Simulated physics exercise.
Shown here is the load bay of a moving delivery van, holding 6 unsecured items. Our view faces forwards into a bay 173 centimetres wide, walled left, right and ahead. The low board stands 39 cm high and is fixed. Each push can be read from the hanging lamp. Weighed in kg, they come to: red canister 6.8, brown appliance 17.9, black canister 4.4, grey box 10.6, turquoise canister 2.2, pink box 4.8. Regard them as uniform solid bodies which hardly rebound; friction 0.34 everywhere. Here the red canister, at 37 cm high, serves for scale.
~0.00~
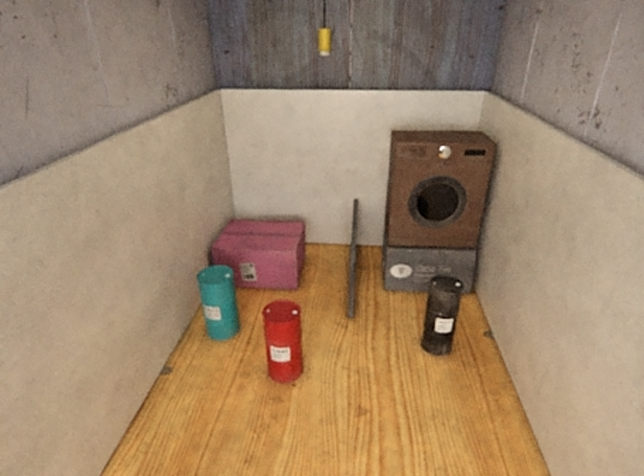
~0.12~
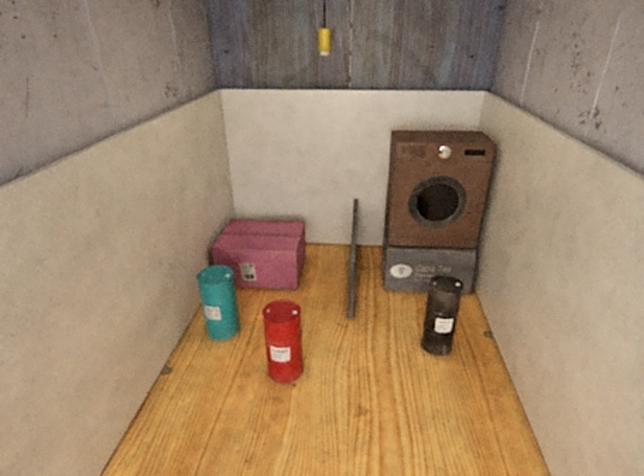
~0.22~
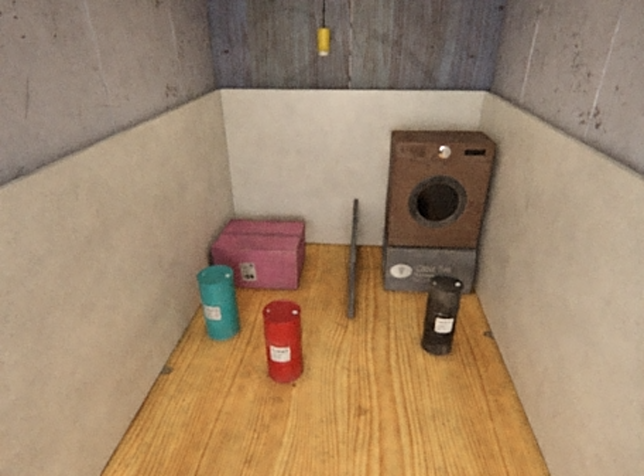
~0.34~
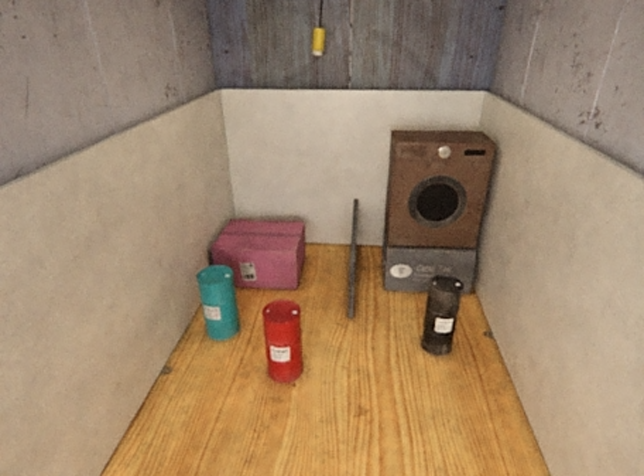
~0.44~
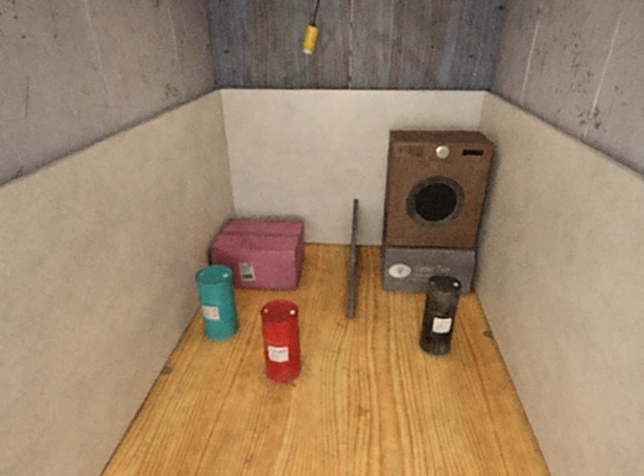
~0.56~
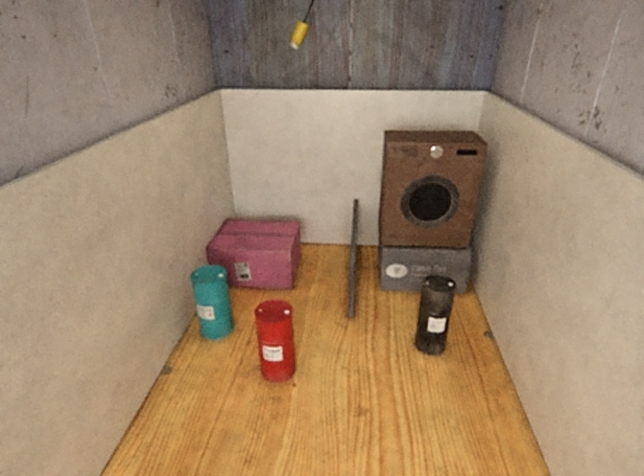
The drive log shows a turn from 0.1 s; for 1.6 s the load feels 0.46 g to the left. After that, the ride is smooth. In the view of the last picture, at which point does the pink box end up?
(257, 253).
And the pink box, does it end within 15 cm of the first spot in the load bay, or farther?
As for the pink box, it stays where it was.
After 0.76 s, load feels 0.46 g left; pink box moved 4 cm near (257, 252); brown appliance moved 14 cm; black canister moved 12 cm.
After 0.96 s, load feels 0.46 g left; pink box moved 4 cm near (257, 252); brown appliance 5° off upright; black canister moved 24 cm.
After 1.16 s, load feels 0.46 g left; pink box moved 4 cm near (257, 252); black canister 4° off upright; red canister moved 43 cm.
After 1.46 s, load feels 0.44 g left; pink box moved 4 cm near (257, 252); black canister 49° off upright; red canister moved 53 cm.
In the end (3.0 s), toppled in the load bay, black canister; not toppled but over 15 cm from the start, red canister and brown appliance; the other 3 under 15 cm from the start. In the last view, pink box near (257, 252).
